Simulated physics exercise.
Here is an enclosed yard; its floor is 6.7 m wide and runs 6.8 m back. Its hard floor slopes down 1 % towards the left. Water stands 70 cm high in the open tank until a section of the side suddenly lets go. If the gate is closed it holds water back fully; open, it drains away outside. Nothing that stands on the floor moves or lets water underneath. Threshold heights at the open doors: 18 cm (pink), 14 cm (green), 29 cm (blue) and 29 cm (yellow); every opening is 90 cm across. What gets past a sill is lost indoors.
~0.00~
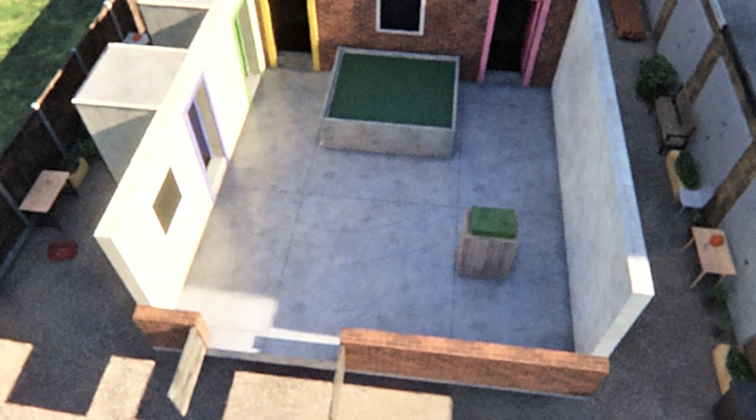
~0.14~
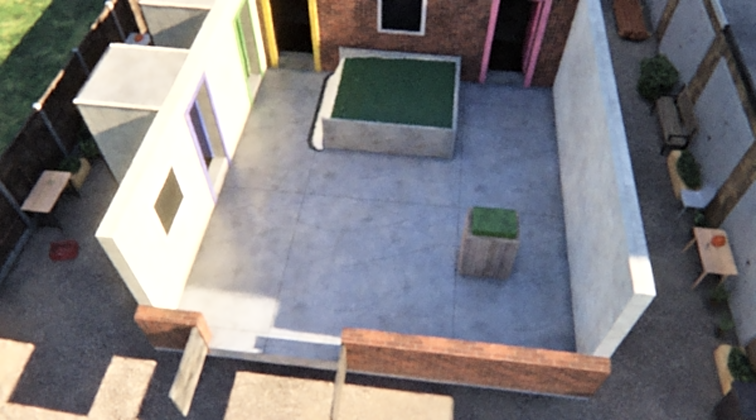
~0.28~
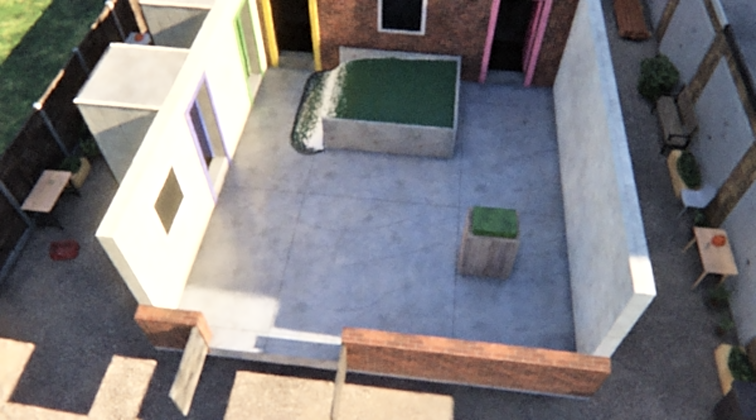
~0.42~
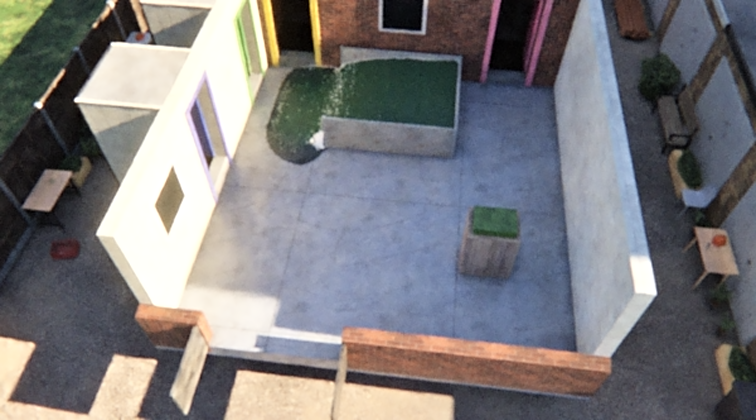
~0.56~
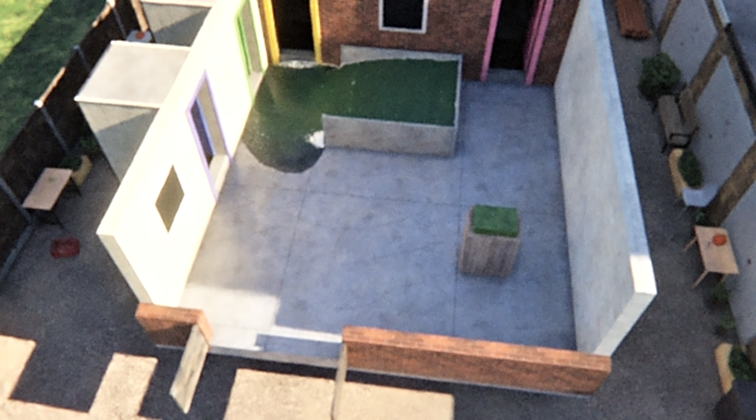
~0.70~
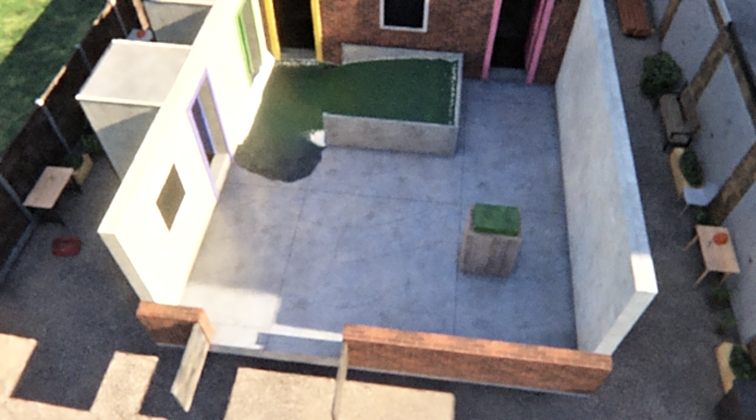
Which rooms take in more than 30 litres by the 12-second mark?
Within that time: At the pink door it stays under the limit; at the green door it exceeds the limit; at the blue door it does not reach the limit; at the yellow door it goes over the limit.
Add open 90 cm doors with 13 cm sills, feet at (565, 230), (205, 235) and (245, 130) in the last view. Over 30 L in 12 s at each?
In that order: Below, under, over.
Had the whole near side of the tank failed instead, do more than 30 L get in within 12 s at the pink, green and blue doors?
Then: Pink below, green under, blue under.
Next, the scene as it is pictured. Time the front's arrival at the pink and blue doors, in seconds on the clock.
Pink 4.0 s, blue 0.9 s.
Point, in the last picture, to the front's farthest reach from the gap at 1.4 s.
Around (210, 221).
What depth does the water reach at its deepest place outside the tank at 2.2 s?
Roughly 50 cm.
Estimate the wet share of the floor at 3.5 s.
Near 45 per cent is wet.
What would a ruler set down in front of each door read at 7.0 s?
Depths in cm: Pink 1, green 12, blue 9, yellow 11.
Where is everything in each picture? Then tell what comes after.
Still water, 70 cm deep, in the open tank at (393, 89), in the first frame.
The front is at (320, 149), 1.2 m from the gap at (335, 100); 0.6 m2 of floor is under water; 70 cm left at the back of the open tank, in the second frame.
The front is at (300, 149), 1.4 m from the gap at (335, 102); 1.6 m2 of floor is under water; 70 cm left at the back of the open tank, in the third frame.
The front is at (282, 154), 1.7 m from the gap at (336, 102); 3.3 m2 of floor is under water; 70 cm left at the back of the open tank, in the fourth frame.
The front is at (275, 66), 2.1 m from the gap at (336, 101); 5.1 m2 of floor is under water; 68 cm left at the back of the open tank, in the fifth frame.
Water pours out at (337, 100) and has run 2.5 m, to (234, 155); typically 12 cm deep outside, 62 cm at the open tank's back, in the sixth frame.
After 1.4 s water covers 15 % of the floor and is deepest (54 cm) near (258, 93); pink door not reached, green door 53 cm at the sill, 150 L in, blue door 17 cm at the sill, 0 L in, yellow door 31 cm at the sill, 0 L in.
After 2.2 s water covers 25 % of the floor and is deepest (50 cm) near (267, 68); pink door not reached, green door 49 cm at the sill, 402 L in, blue door 22 cm at the sill, 0 L in, yellow door 44 cm at the sill, 24 L in.
After 3.5 s water covers 45 % of the floor and is deepest (32 cm) near (260, 88); pink door not reached, green door 32 cm at the sill, 653 L in, blue door 17 cm at the sill, 0 L in, yellow door 31 cm at the sill, 75 L in.
After 7.0 s water covers 60 % of the floor and is deepest (17 cm) near (171, 324); pink door 1 cm at the sill, 0 L in, green door 12 cm at the sill, 739 L in, blue door 9 cm at the sill, 0 L in, yellow door 11 cm at the sill, 79 L in.
After 12.0 s water covers 85 % of the floor and is deepest (11 cm) near (171, 324); pink door 2 cm at the sill, 0 L in, green door 11 cm at the sill, 740 L in, blue door 7 cm at the sill, 0 L in, yellow door 10 cm at the sill, 79 L in.
